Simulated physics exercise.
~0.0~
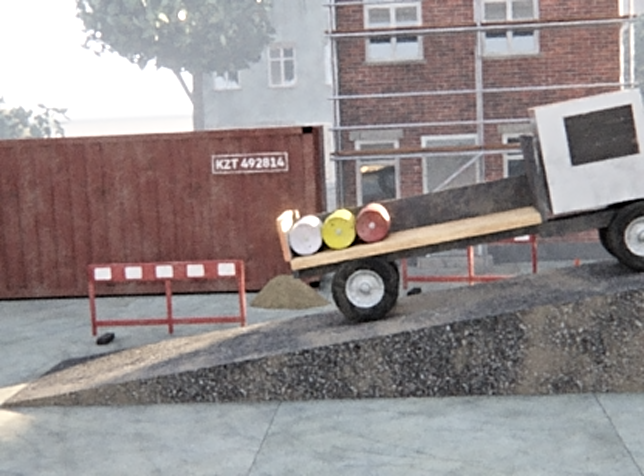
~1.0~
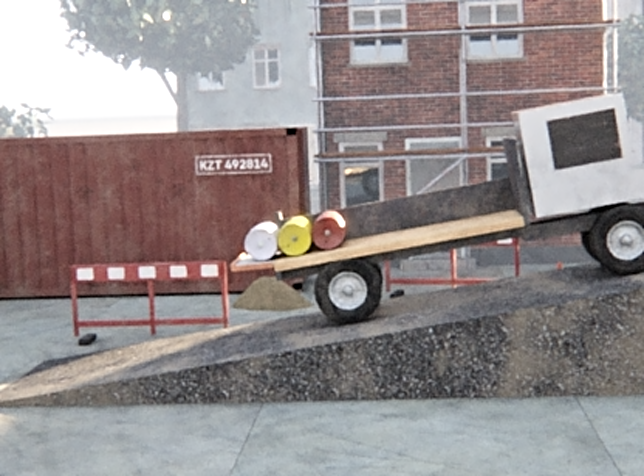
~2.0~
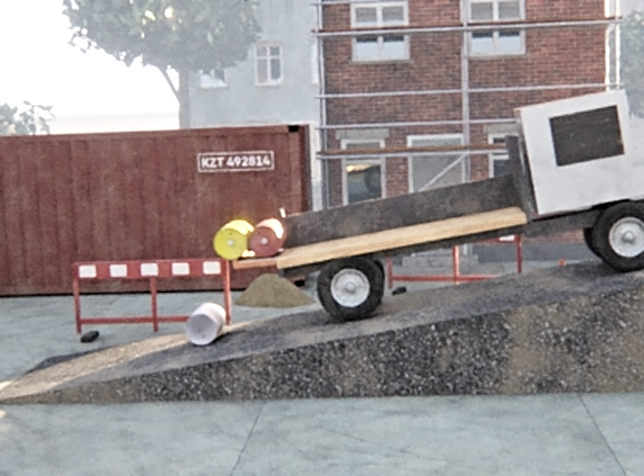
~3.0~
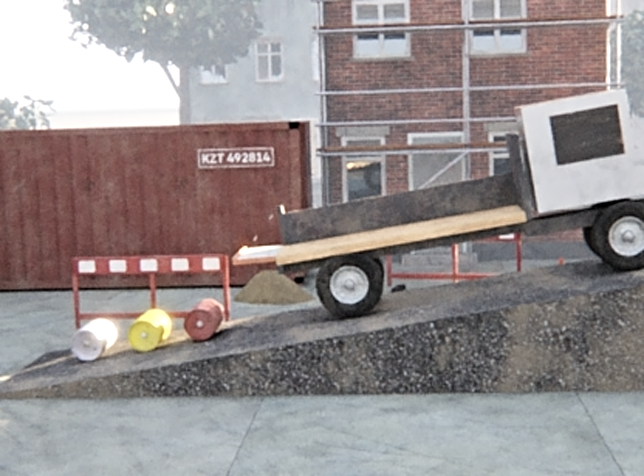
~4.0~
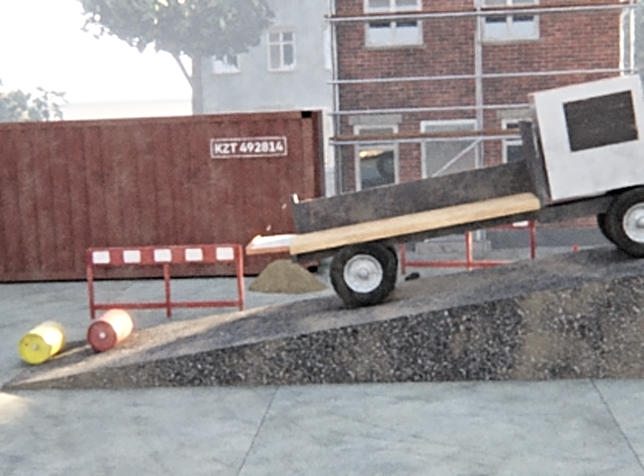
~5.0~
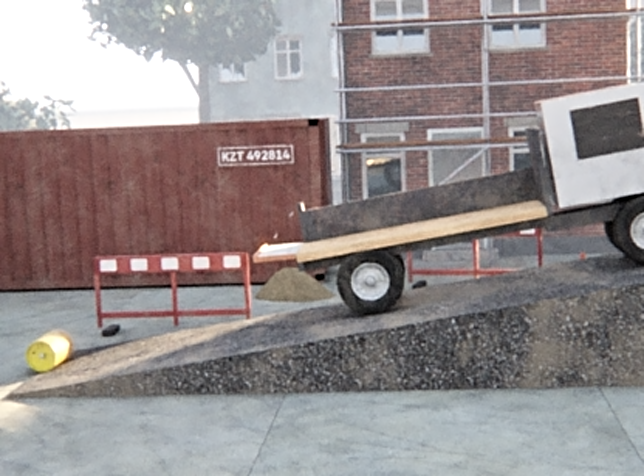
A white-cabbed pick-up stands on a dark, gritty ramp falling to the left, seen side-on by a slightly swaying camera, with a rust-red container, a red-and-white barrier and a scaffolded brick building behind. White, yellow and red kegs sit together at the rear of its wooden bed, against the raised tailgate. The tailgate drops open and the kegs roll left onto it. The white one falls to the ramp first, followed by the yellow and then the red. All three roll down the slope, and the white one disappears from view. Finally, only the yellow keg remains visible near the ramp's foot.
